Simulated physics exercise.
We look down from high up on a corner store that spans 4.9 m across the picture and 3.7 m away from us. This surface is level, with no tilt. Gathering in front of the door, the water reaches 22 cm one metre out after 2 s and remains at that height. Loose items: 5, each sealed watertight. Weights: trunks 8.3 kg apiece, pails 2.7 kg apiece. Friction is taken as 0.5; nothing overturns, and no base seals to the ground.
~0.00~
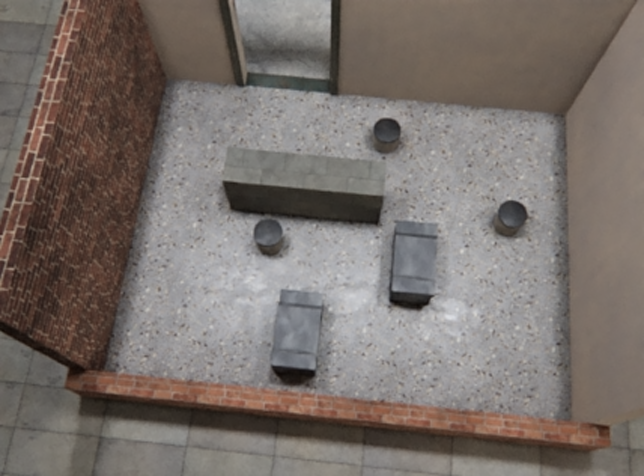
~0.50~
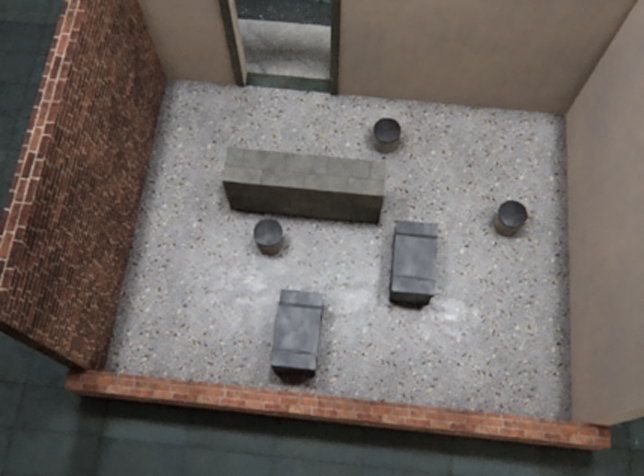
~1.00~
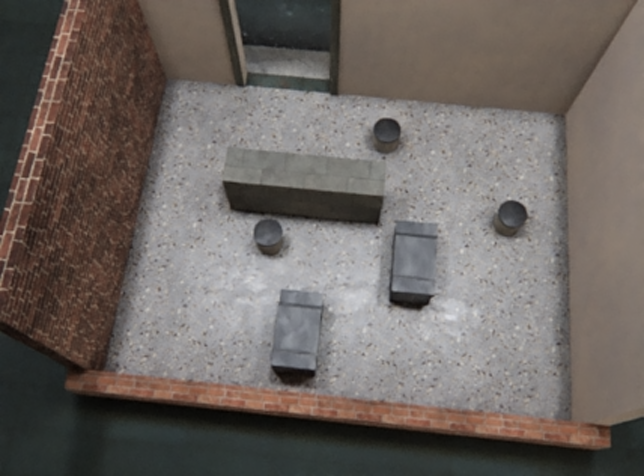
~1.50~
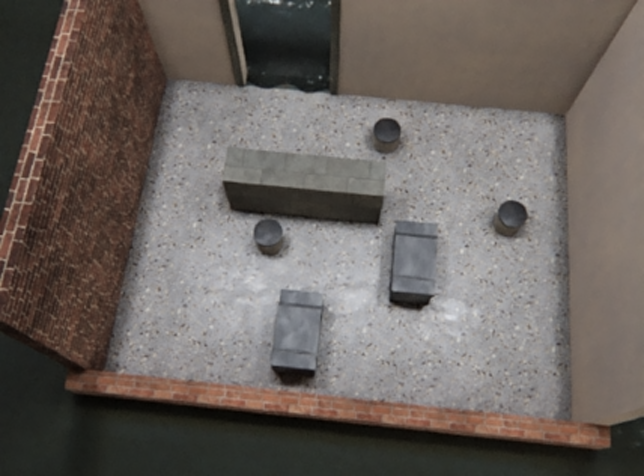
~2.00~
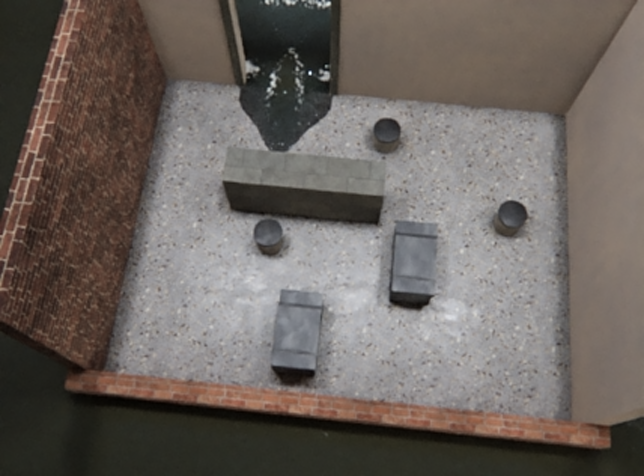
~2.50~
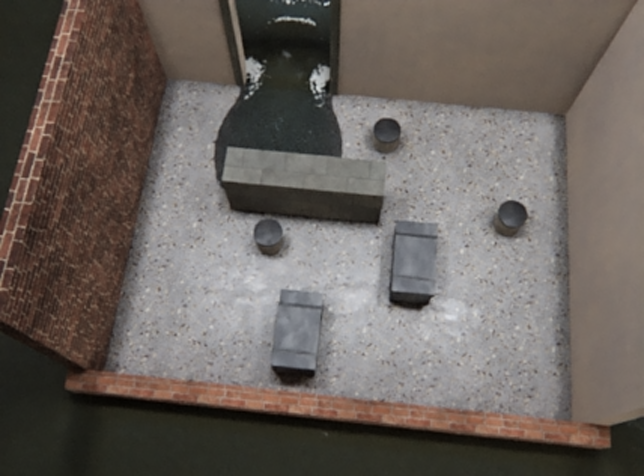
A corner store with a brick wall stood still as dark water gathered outside, then poured in through the doorway and spread to the long counter, while the trunks and pails stayed put.
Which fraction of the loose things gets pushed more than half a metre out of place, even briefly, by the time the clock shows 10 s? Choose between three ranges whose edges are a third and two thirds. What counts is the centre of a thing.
The range is the middle one, a third to two thirds.
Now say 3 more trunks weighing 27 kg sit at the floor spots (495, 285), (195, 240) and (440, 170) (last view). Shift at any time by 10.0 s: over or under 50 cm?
Result by item, in order: Inside the cutoff, inside the cutoff, beyond the cutoff.
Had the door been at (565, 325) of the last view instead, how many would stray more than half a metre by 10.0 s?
Then 4.
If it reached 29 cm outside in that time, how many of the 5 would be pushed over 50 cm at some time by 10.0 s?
That would make 4 of them.
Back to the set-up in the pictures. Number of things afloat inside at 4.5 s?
At that instant the tally stands at 0.
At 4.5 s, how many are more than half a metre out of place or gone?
My count gives 0.
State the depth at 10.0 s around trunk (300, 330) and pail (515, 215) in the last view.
5 and 12 cm.
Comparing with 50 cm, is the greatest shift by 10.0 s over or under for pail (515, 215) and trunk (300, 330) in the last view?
First farther, then farther.
After 3.5 s 0 of 5 are over 50 cm from their spots; 0 afloat.
After 4.5 s 0 of 5 are over 50 cm from their spots; 0 afloat.
After 7.0 s 1 of 5 are over 50 cm from their spots; 2 afloat.
After 10.0 s 3 of 5 are over 50 cm from their spots, and 3 have been at some point; 4 afloat.
